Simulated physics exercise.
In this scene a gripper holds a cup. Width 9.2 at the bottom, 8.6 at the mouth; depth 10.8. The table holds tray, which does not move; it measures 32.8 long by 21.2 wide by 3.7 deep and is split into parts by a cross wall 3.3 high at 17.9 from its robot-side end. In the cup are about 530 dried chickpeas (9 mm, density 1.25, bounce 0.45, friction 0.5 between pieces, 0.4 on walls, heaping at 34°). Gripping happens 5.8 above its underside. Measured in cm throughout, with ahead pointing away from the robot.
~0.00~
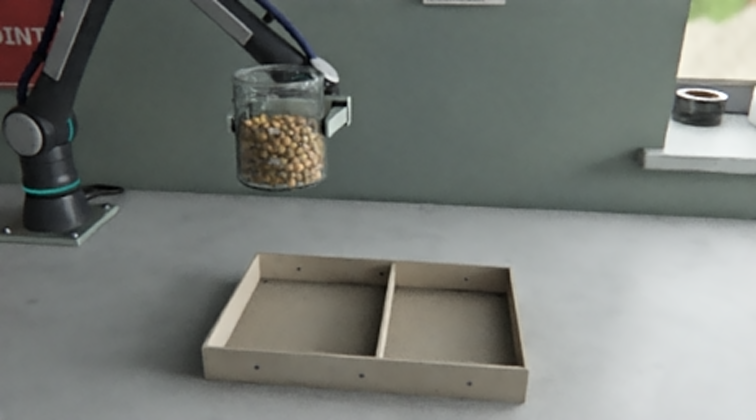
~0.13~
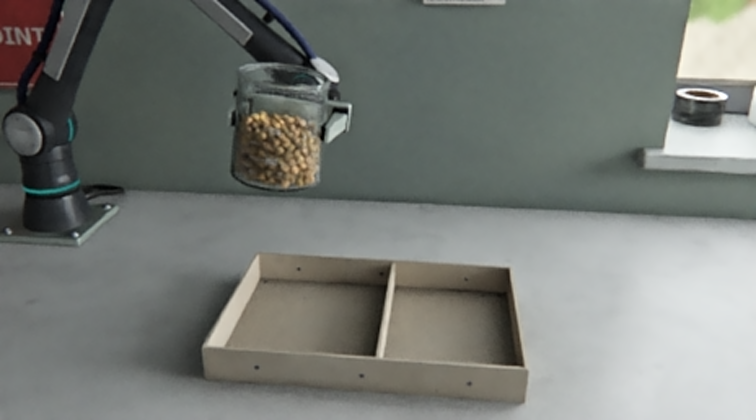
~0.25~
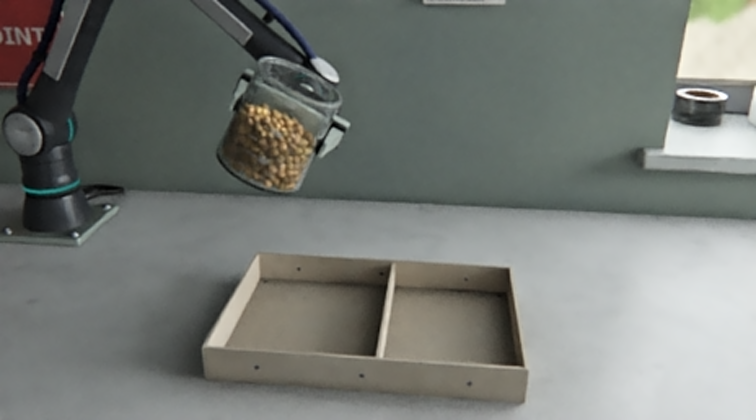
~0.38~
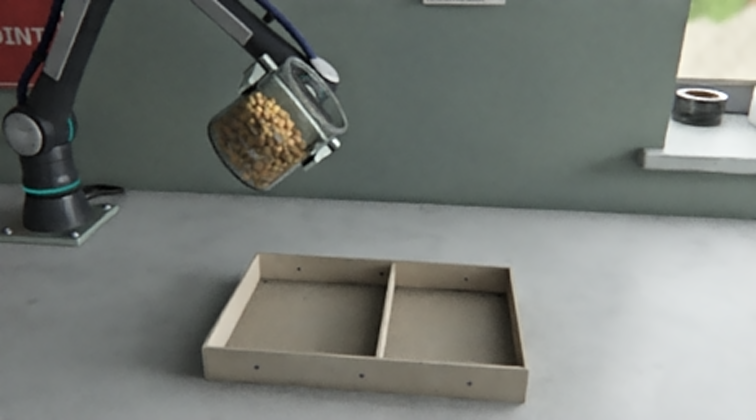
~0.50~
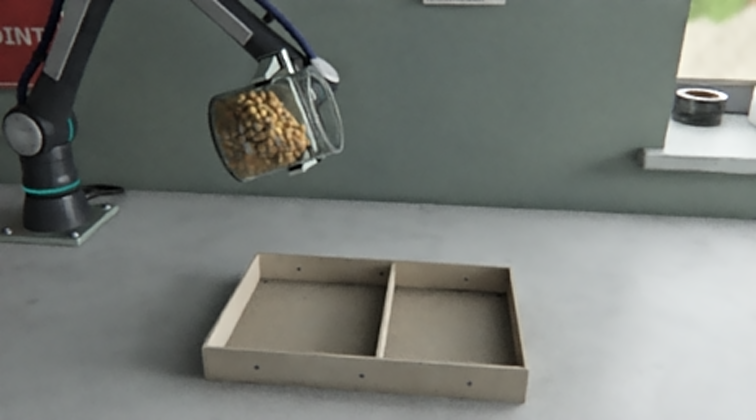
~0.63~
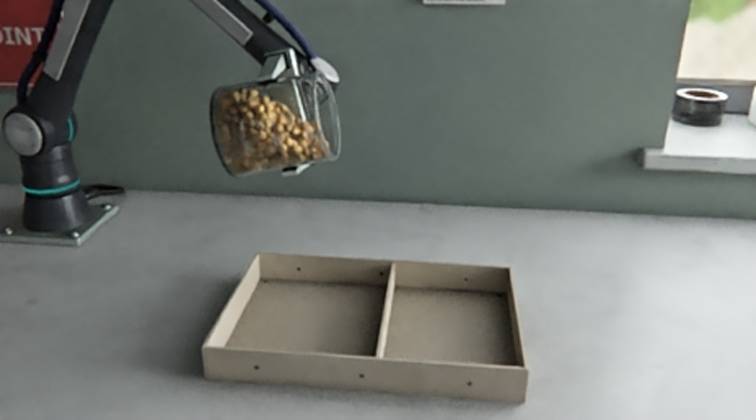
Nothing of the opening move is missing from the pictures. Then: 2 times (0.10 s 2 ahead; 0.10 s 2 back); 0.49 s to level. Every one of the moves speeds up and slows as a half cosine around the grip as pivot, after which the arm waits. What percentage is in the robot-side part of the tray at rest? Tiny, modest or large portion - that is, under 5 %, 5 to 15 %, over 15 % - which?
A modest portion.
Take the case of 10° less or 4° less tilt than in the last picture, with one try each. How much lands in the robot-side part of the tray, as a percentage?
0 and 5 %.
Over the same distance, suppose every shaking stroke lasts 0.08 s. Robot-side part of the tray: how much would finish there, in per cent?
Roughly 10 percent would.
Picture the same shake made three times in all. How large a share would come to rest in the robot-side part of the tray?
Roughly 10 percent.
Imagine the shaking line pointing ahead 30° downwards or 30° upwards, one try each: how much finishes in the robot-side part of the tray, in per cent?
First try about 5 %, second try about 10 %.
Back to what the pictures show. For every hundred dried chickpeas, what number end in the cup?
Roughly 90 in a hundred.
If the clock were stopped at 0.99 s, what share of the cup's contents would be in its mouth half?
45 per cent.
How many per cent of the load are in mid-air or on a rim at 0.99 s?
I'd reckon close to 3 per cent.
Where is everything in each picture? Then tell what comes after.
The first frame shows cup middle at (281, 127), level; upper third of the load around (280, 130), from x 240 to 320, top at y 115; 529 in the cup.
The second frame shows cup middle at (280, 127), tilted 7° forward; upper third of the load around (275, 130), from x 240 to 320, top at y 115.
The third frame shows cup middle at (279, 127), tilted 27° forward; upper third of the load around (264, 126), from x 225 to 315, top at y 105.
The fourth frame shows cup middle at (278, 126), tilted 51° forward; upper third of the load around (255, 118), from x 220 to 305, top at y 95.
The fifth frame shows cup middle at (277, 125), tilted 71° forward; upper third of the load around (253, 112), from x 220 to 310, top at y 95.
The sixth frame shows cup middle at (277, 124), tilted 78° forward; upper third of the load around (249, 114), from x 220 to 325, top at y 90; 529 in the cup.
By 0.99 s, tilted 78° forward, highest piece 26 above the table; 503 in the cup, 8 in the robot-side part, 2 in the far-side part, 16 in flight or on a rim.
By 1.34 s, tilted 23° forward, highest piece 29 above the table; 466 in the cup, 38 in the robot-side part, 24 in the far-side part, 1 in flight or on a rim.
By 1.72 s, level, highest piece 27 above the table; 466 in the cup, 39 in the robot-side part, 24 in the far-side part.
By 2.77 s, level, highest piece 27 above the table; 466 in the cup, 39 in the robot-side part, 24 in the far-side part.
Final count, 466 in the cup, 39 in the robot-side part, 24 in the far-side part. That is 7 % in the robot-side part of the tray.
